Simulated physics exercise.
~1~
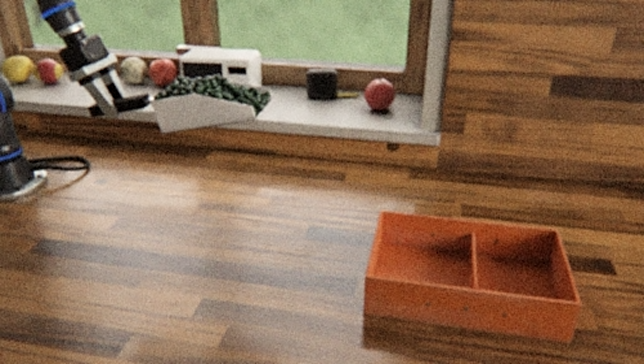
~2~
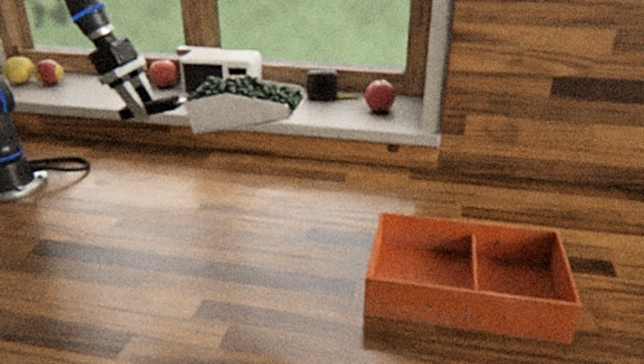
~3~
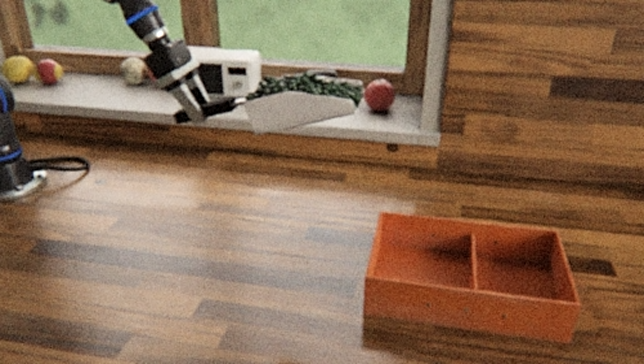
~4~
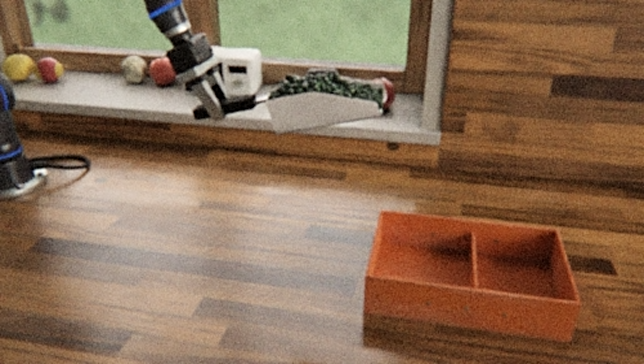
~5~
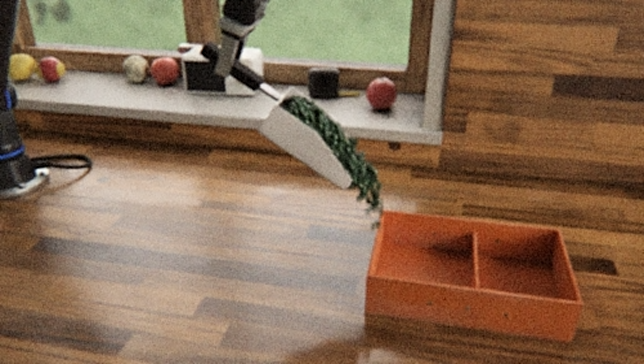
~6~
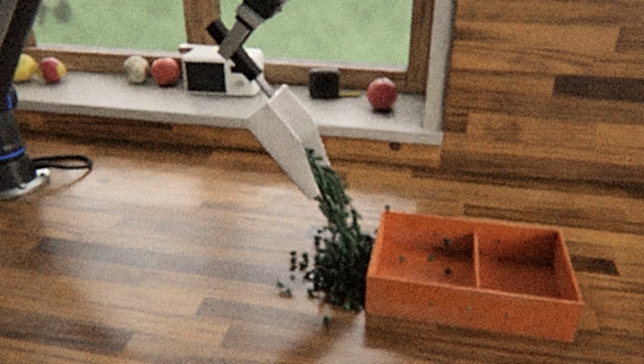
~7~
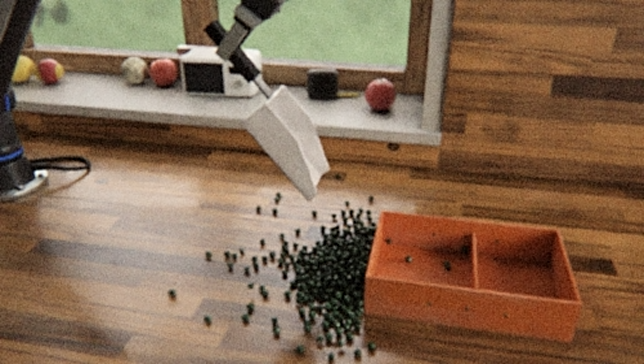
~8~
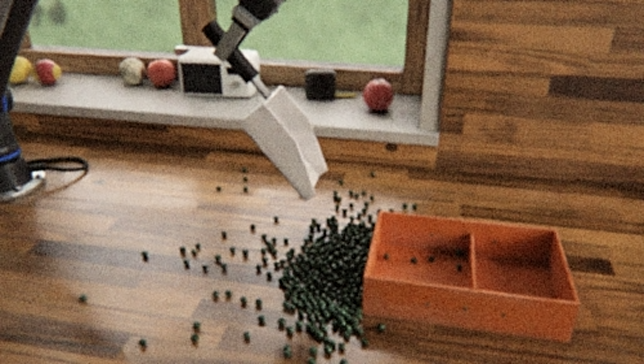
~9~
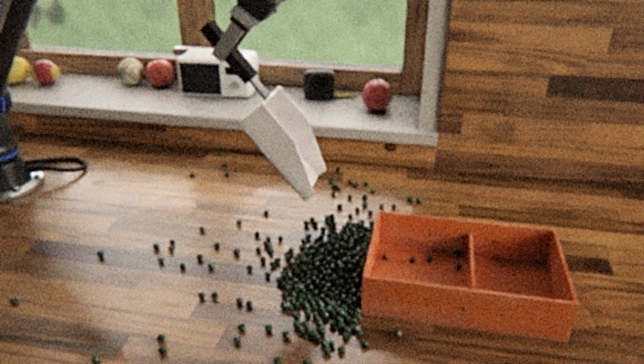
A robot arm at the left holds a white scoop heaped with dark green beads above a wooden table, seen from slightly above by a gently swaying camera. An orange box with two compartments stands at the right, and apples and a white appliance line the windowsill behind. The arm carries the scoop rightward, then tips it steeply forward. The beads pour out short of the box, landing against its left side, with only a few dropping inside. They spread across the table and settle in a loose pile while the emptied scoop hangs still above.
